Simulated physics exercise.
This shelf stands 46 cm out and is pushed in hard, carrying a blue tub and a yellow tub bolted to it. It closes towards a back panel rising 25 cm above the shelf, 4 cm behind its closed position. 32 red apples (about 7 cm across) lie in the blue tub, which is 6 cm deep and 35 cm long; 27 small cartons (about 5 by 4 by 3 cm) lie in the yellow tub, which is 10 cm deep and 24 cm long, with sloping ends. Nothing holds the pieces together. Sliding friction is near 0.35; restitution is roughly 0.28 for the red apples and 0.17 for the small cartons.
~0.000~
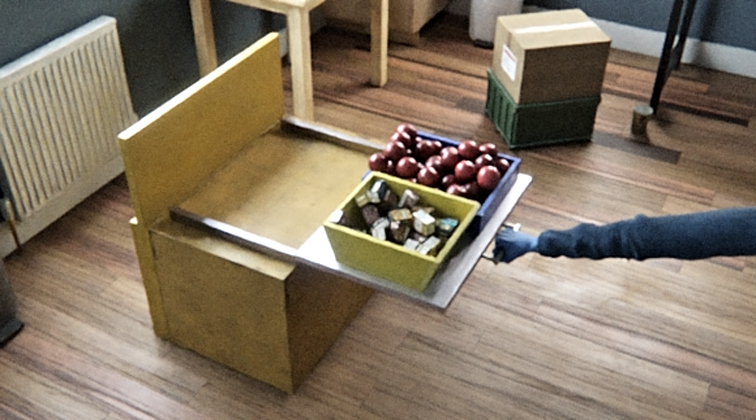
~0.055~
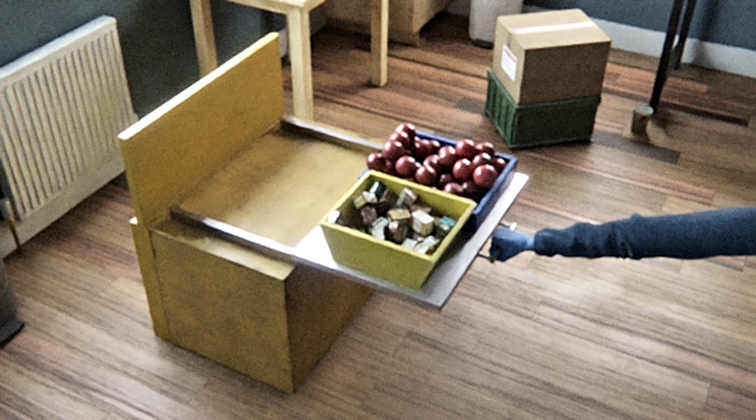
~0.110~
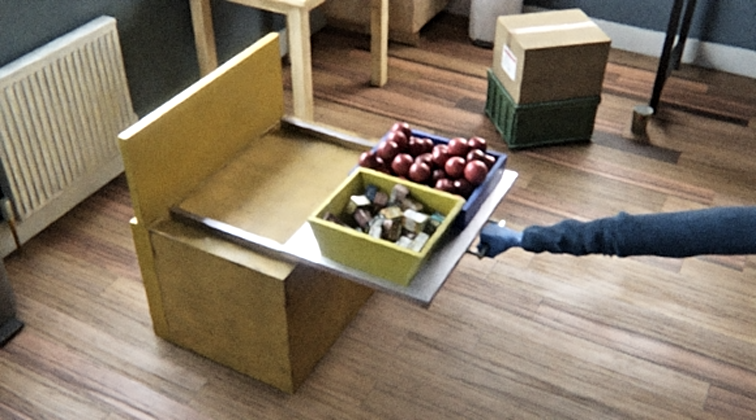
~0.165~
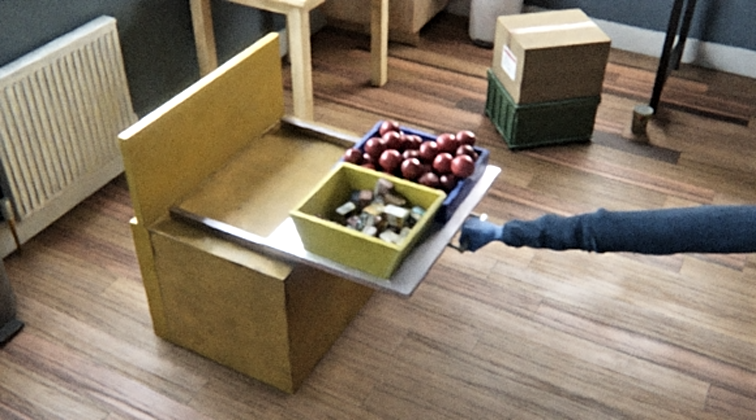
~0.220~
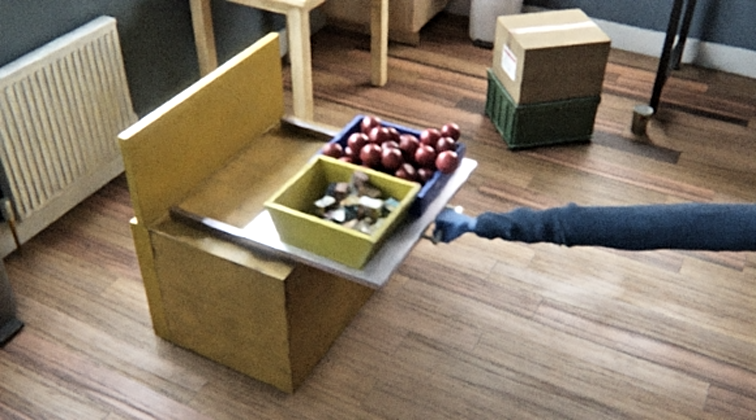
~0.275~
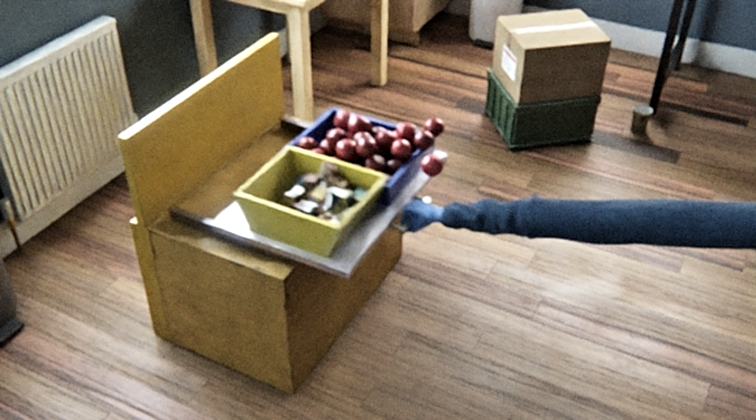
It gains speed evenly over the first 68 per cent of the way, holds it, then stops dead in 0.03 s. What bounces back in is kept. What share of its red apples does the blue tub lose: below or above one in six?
The blue tub loses over a sixth of its red apples.
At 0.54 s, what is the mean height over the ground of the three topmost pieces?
Roughly 68 cm.
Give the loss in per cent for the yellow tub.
Yellow tub 0 per cent.
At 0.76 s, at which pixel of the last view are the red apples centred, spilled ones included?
Near (295, 131).
After 0.34 s, the runners reach their end.
After 0.42 s, the blue tub is down by 3 of 32 and the yellow tub has all 27.
After 0.54 s, the blue tub is down by 8 of 32 and the yellow tub has all 27.
After 0.76 s, the blue tub is down by 9 of 32 and the yellow tub has all 27.
When it is over (at 1.19 s), the blue tub is down by 10 of 32 and the yellow tub has all 27. Asked share, 10 of 32, 31 per cent.
